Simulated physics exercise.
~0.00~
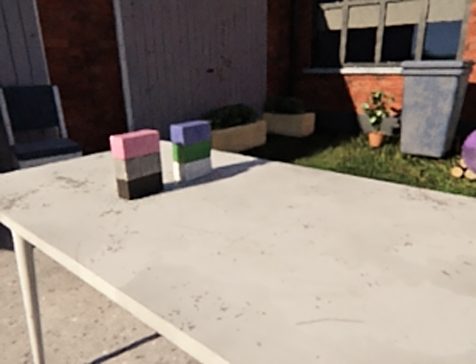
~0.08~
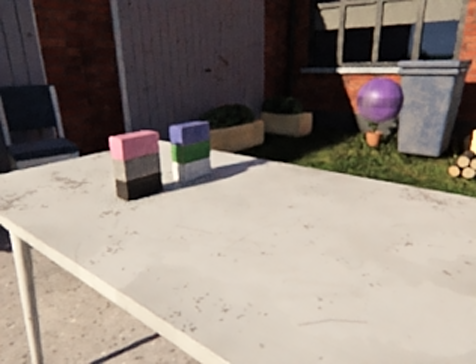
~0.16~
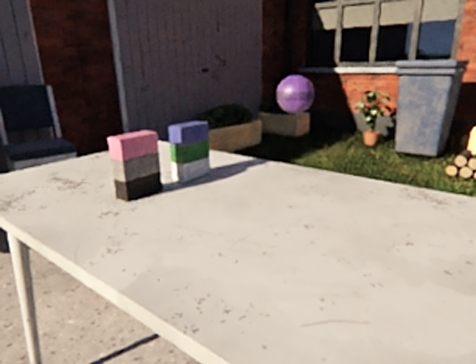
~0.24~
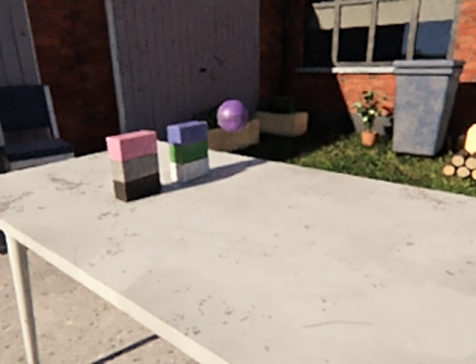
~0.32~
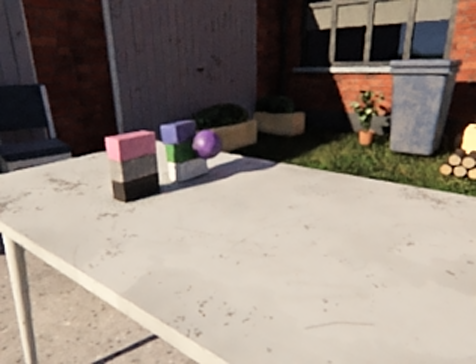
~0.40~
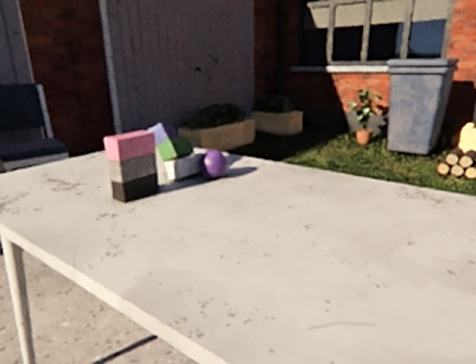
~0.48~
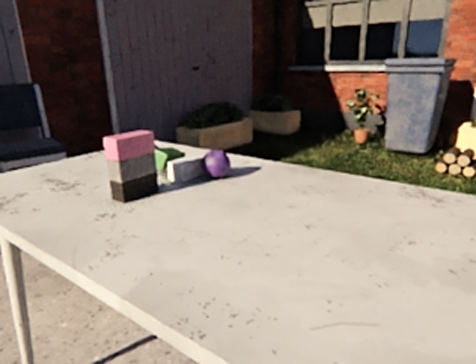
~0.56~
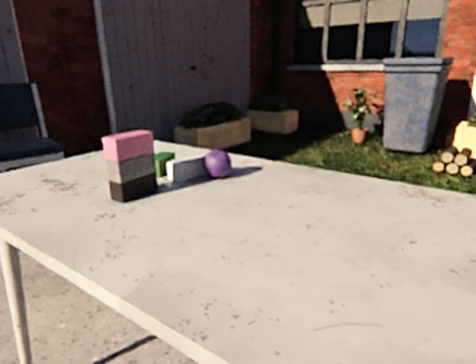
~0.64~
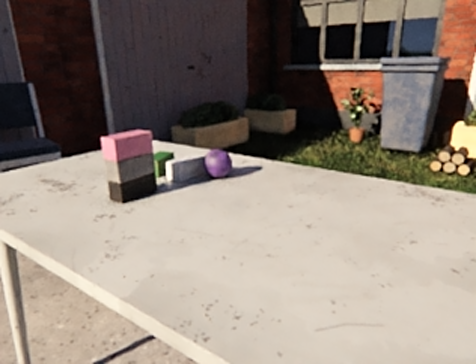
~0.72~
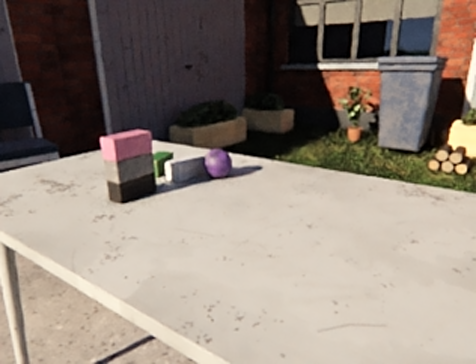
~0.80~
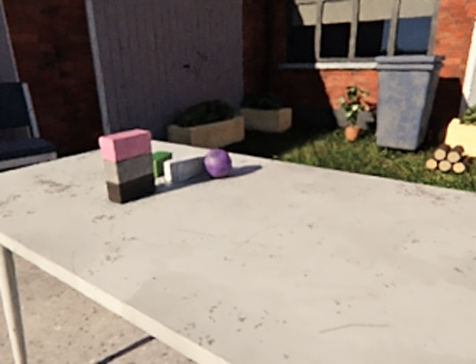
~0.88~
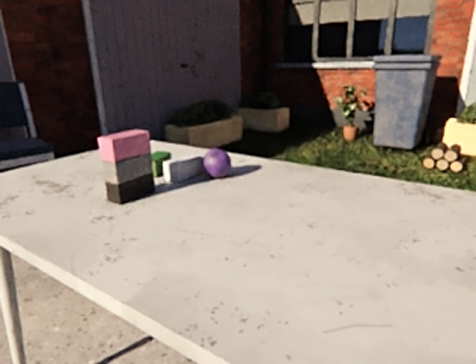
On a pale outdoor table with two short stacks of blocks, a purple ball flew in from the right and knocked the blue and green blocks off the white one, coming to rest beside it while the pink, grey and black stack stayed standing.
